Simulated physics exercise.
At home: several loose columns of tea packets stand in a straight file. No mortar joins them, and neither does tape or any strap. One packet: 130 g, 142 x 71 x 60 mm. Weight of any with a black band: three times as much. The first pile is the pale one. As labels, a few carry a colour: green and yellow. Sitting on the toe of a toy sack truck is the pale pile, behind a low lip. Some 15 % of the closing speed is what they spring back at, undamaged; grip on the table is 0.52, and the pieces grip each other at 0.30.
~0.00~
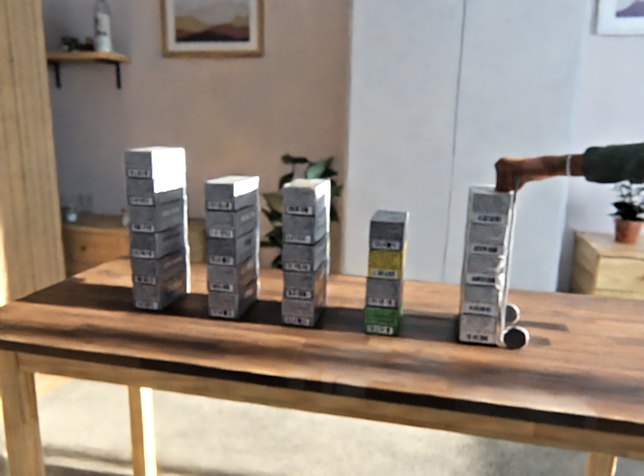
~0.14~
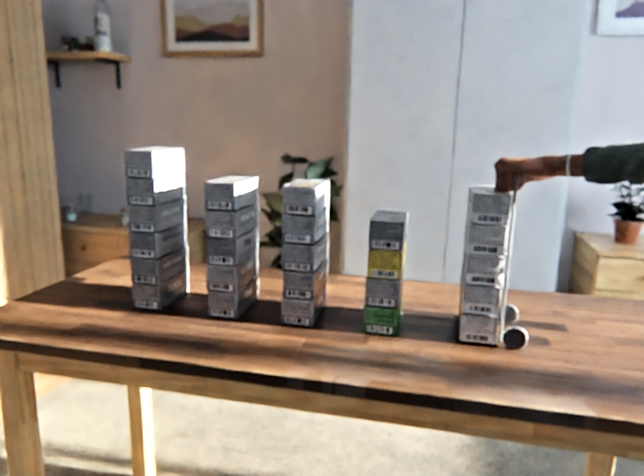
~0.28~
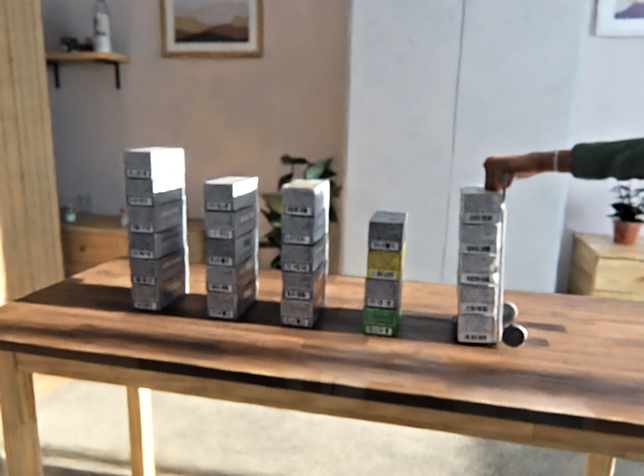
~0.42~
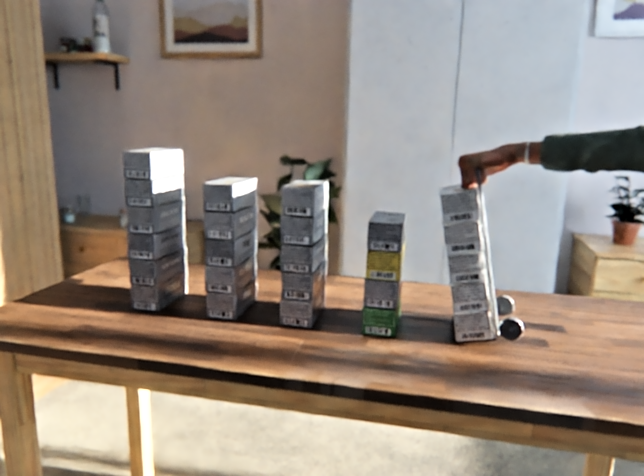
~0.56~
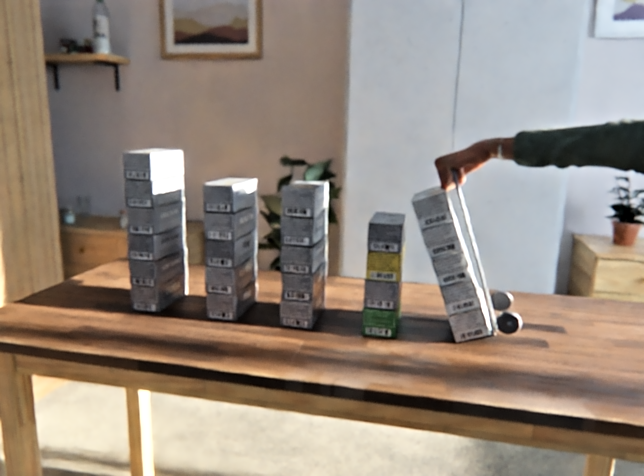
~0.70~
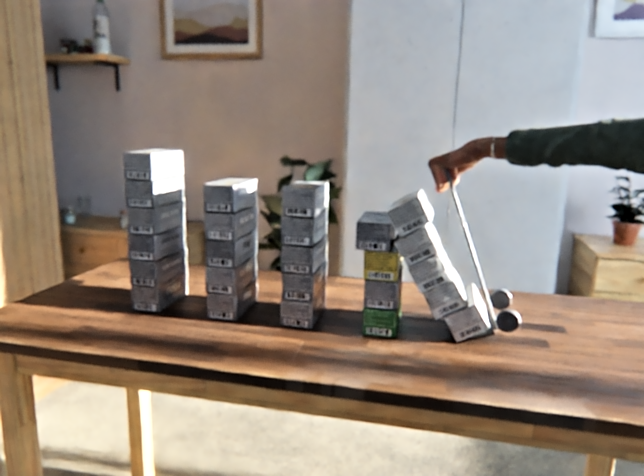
A hand tilts a small hand truck leftward, leaning its pale pile against the neighbouring stack.
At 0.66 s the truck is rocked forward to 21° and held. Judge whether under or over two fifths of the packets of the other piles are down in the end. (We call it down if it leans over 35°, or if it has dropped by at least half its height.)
Over two fifths are down.
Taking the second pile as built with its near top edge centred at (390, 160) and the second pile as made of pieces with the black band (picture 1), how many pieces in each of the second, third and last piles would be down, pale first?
The tally would be second 0, then third 0, then last 0.
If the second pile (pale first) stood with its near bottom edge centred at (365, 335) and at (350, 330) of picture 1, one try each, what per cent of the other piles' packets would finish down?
Try 1: Around 0 %; try 2: Around 0 %.
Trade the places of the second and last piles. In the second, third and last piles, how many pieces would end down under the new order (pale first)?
After the swap, the second pile would have 6 down, the third 5 and the last 3.
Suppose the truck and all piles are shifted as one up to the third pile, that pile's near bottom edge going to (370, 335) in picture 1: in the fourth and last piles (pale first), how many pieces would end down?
Fourth 0, last 0.
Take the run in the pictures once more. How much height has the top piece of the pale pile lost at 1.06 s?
I'd put it at close to 10 cm below where it started.
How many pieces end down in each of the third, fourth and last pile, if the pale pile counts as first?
As for pieces, it's third 5, fourth 5 and last 6.
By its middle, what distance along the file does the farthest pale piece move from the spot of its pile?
It ends around 34 cm away.
Around 1.06 s, 5 of the pale pile down; 2 of the 20 other packets down; green packet tipped 37°; yellow packet tipped 27°, 20 mm lower.
Around 1.56 s, 5 of the pale pile down; 12 of the 20 other packets down; green packet tipped 40°; yellow packet tipped 38°, 47 mm lower.
Around 2.10 s, 5 of the pale pile down; 20 of the 20 other packets down; green packet tipped 39°; yellow packet tipped 39°, 52 mm lower.
Finally (3.0 s), 5 of the pale pile down; 20 of the 20 other packets down; green packet tipped 38°; yellow packet tipped 38°, 54 mm lower. That is 100 per cent. Seen by the last camera, middles, green packet near (371, 303), yellow packet near (280, 274).
